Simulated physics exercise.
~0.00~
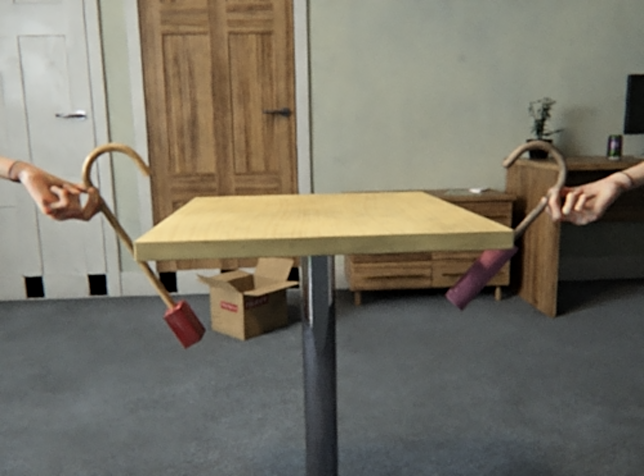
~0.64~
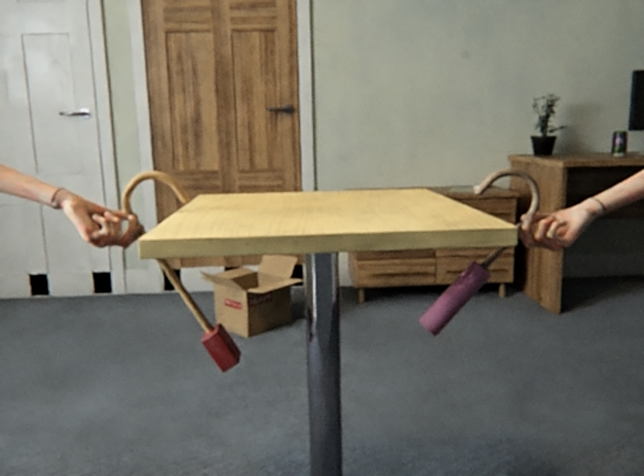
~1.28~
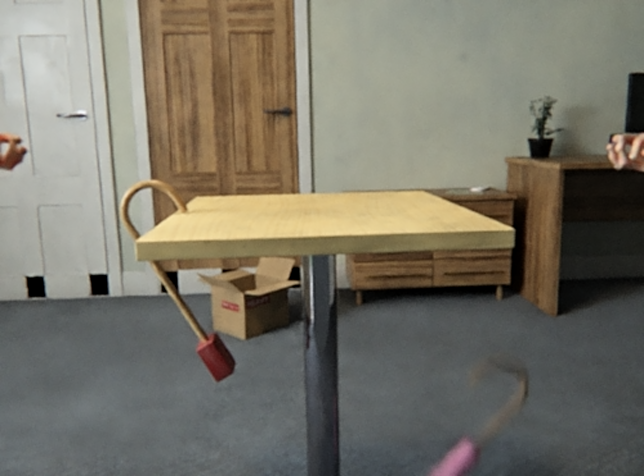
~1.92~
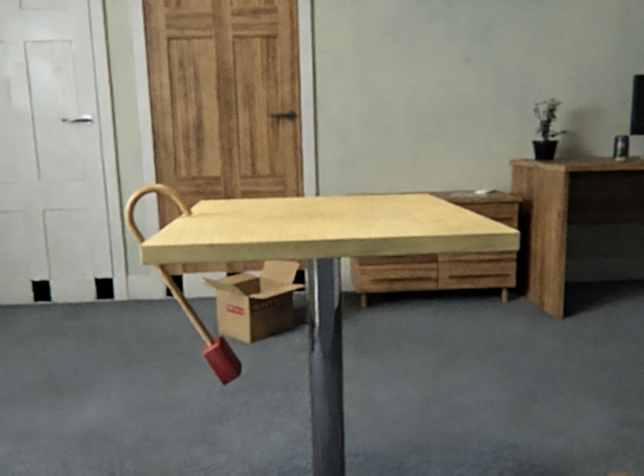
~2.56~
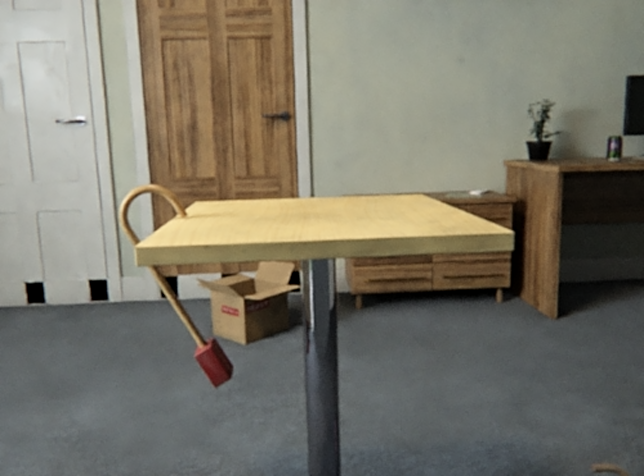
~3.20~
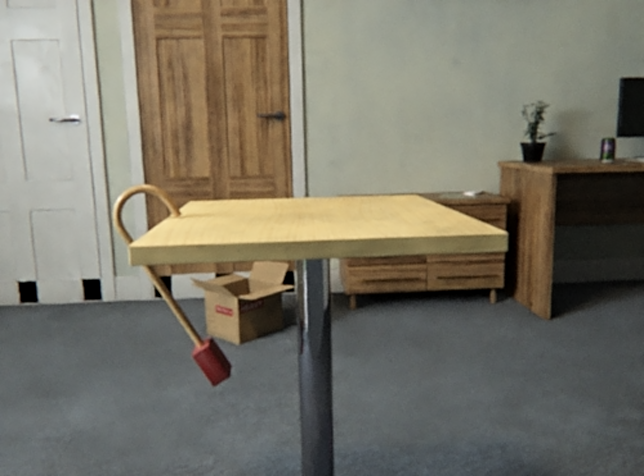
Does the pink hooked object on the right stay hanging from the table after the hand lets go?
No, the pink hooked object slips off the table edge and drops toward the floor. The red one on the left stays hanging.
